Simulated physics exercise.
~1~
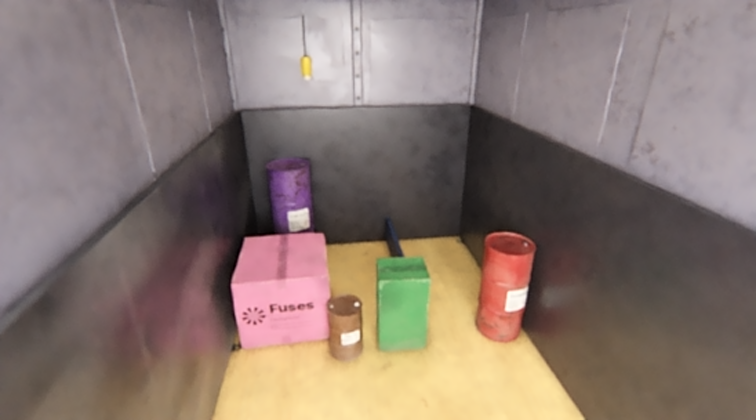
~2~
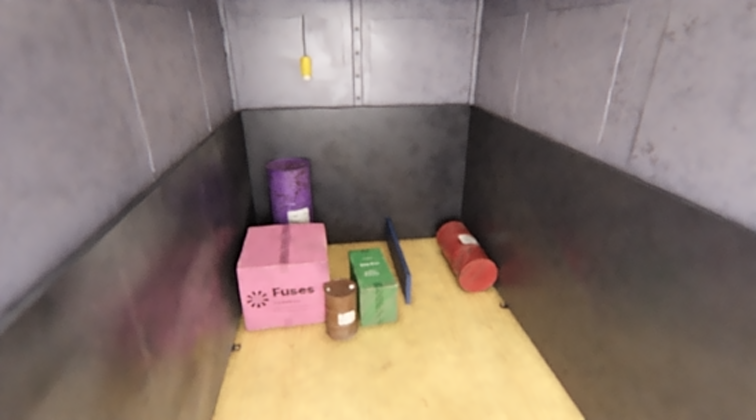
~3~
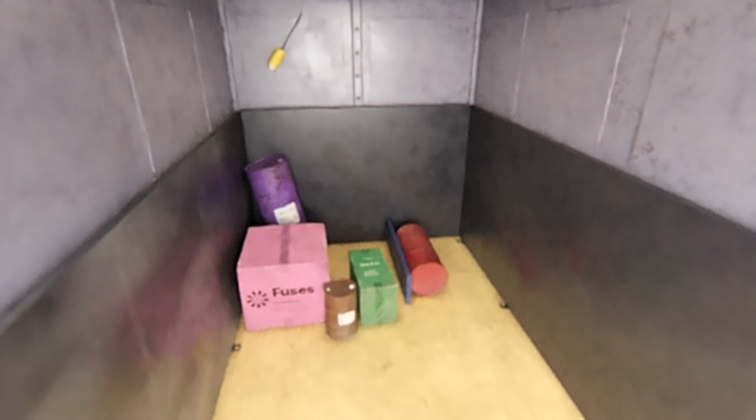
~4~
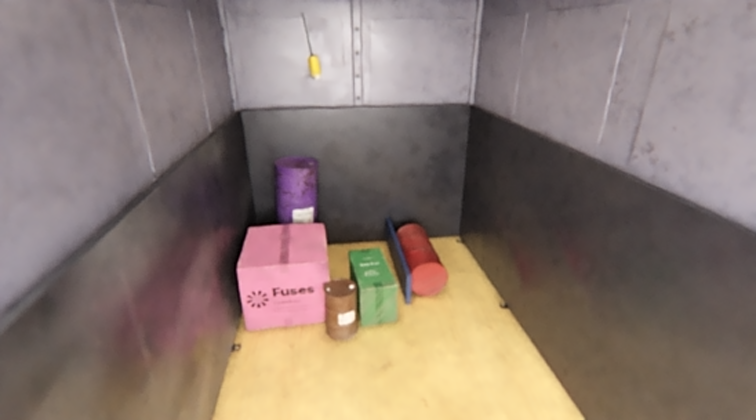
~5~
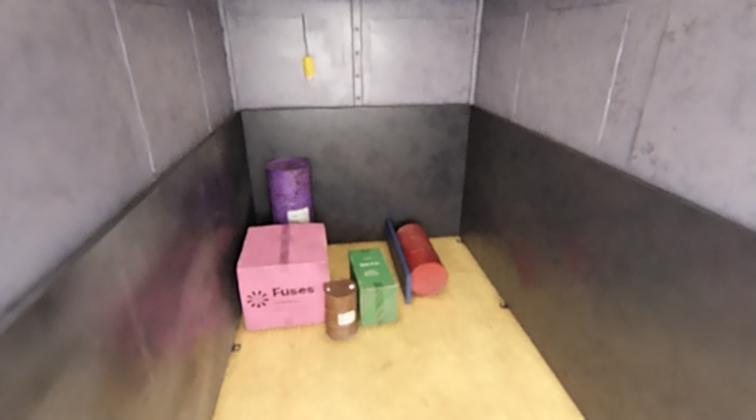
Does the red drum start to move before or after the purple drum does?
The red drum starts to move before the purple drum. It is already lying on its side while the purple drum still stands in place, and the purple drum leans only later.
The footage shows a cargo hold where the red drum and green box topple while the pink box and brown canister shift back; the red drum then rolls left to the blue board as the purple drum leans left, then settles upright, leaving the toppled pair lying down.
